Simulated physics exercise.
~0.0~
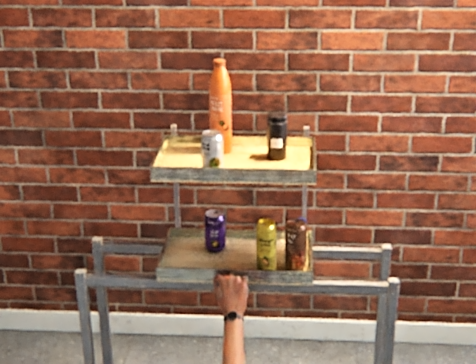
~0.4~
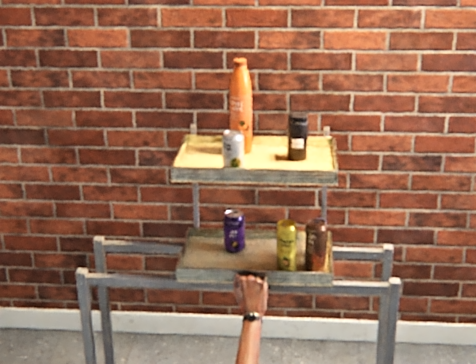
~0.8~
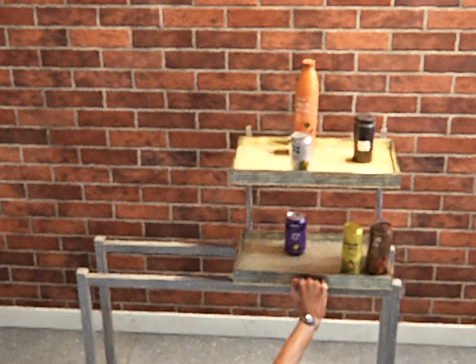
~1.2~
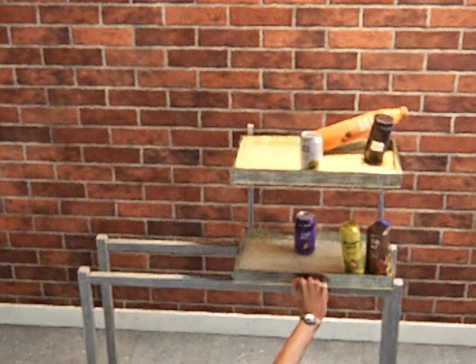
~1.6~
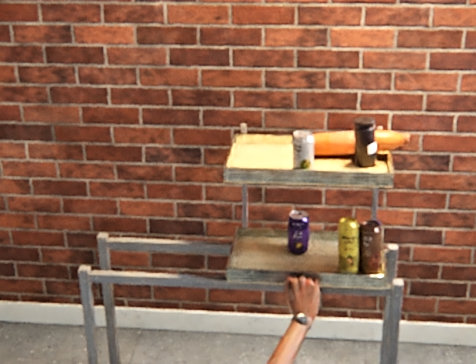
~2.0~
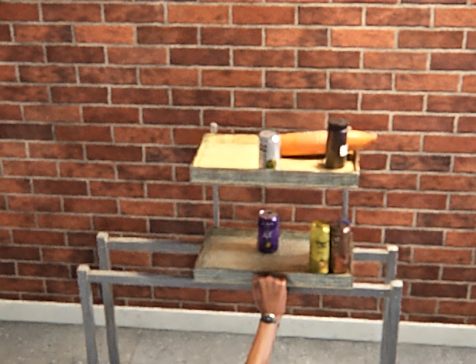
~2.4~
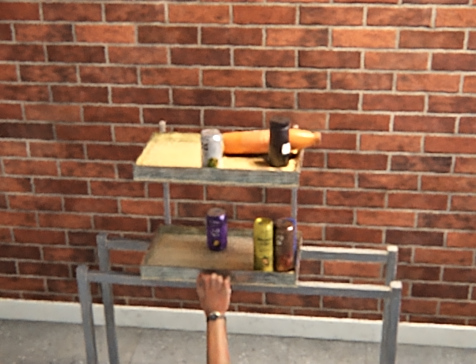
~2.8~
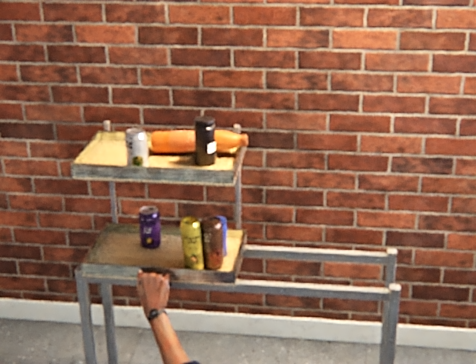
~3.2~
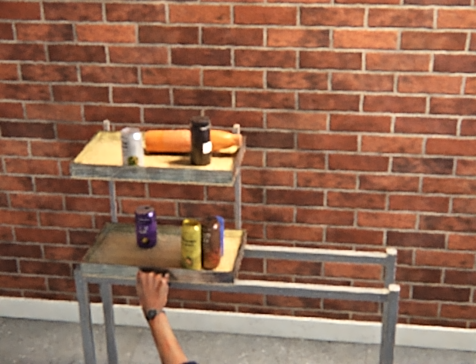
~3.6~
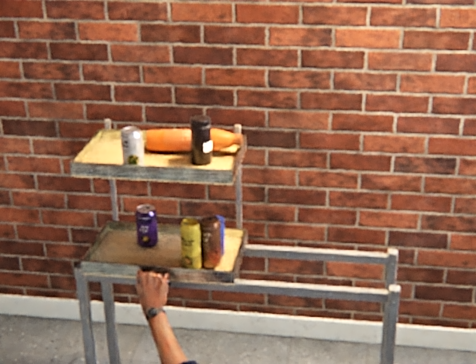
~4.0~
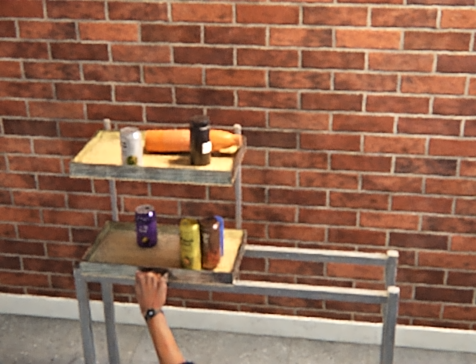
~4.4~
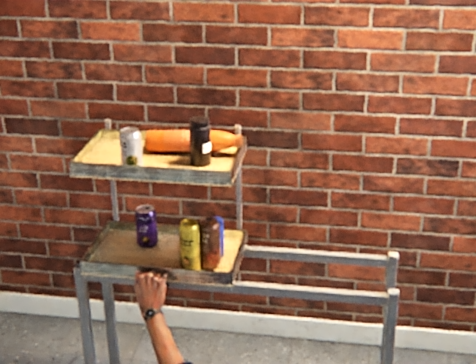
Orange bottle toppling onto its side as a hand slides a two-level tray of cans right, then left, before stopping.
